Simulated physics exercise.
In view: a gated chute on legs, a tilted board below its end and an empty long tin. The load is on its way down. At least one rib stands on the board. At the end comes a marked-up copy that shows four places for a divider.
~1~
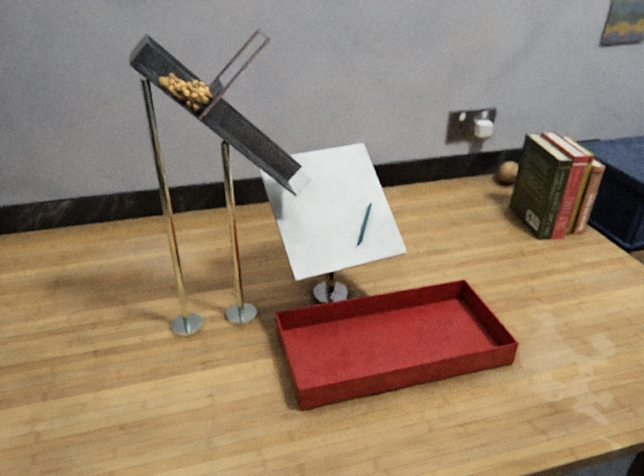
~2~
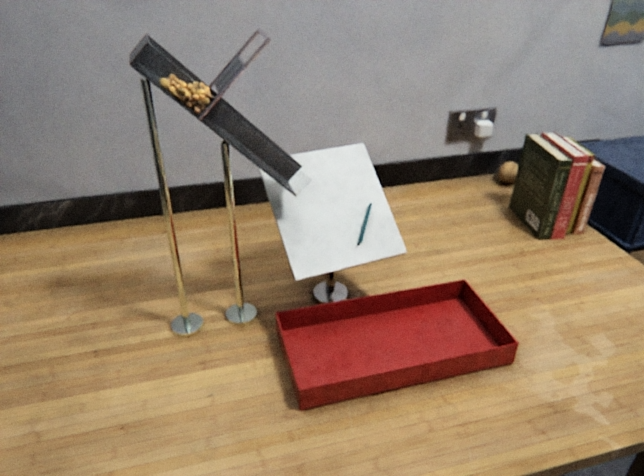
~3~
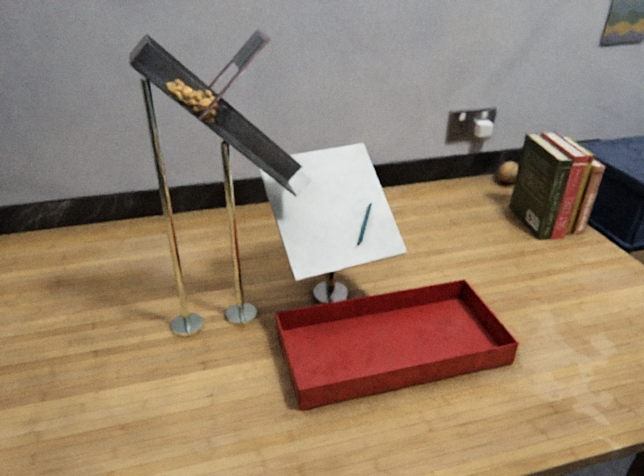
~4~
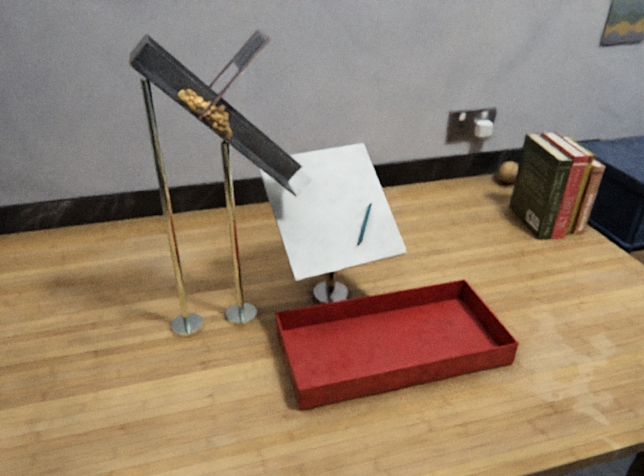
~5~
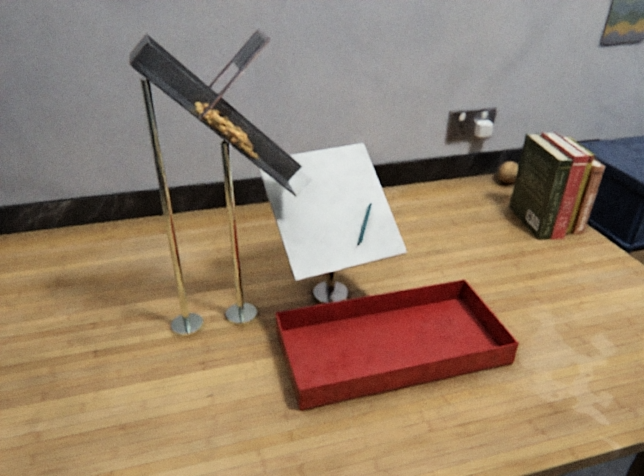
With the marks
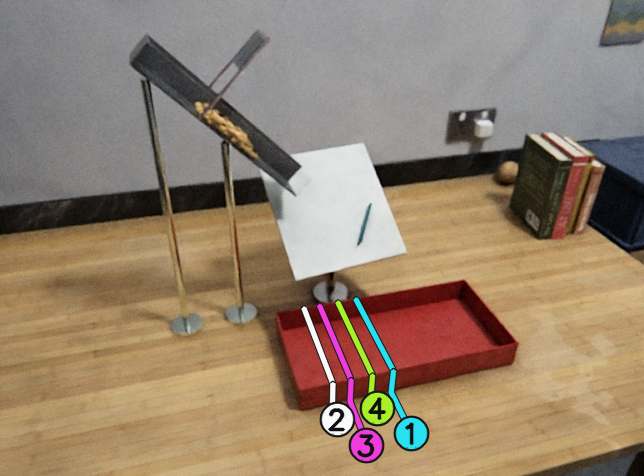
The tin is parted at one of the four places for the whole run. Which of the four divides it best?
Line 1.
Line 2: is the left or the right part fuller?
More lands on the right.
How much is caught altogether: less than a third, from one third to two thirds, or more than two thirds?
About that: More than two thirds.
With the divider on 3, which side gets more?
The right side.
On the marked copy, line 1 crosses the front rim at (393, 370); line 2 crosses the front rim at (332, 382); line 3 crosses the front rim at (350, 379); line 4 crosses the front rim at (372, 374).
With 1, of what is caught, roughly two thirds on the left of the divider, roughly a third on the right.
With 2, of what is caught, not one piece on the left of the divider, every piece on the right.
With 3, of what is caught, not one piece on the left of the divider, every piece on the right.
With 4, of what is caught, about a tenth on the left of the divider, almost all on the right.
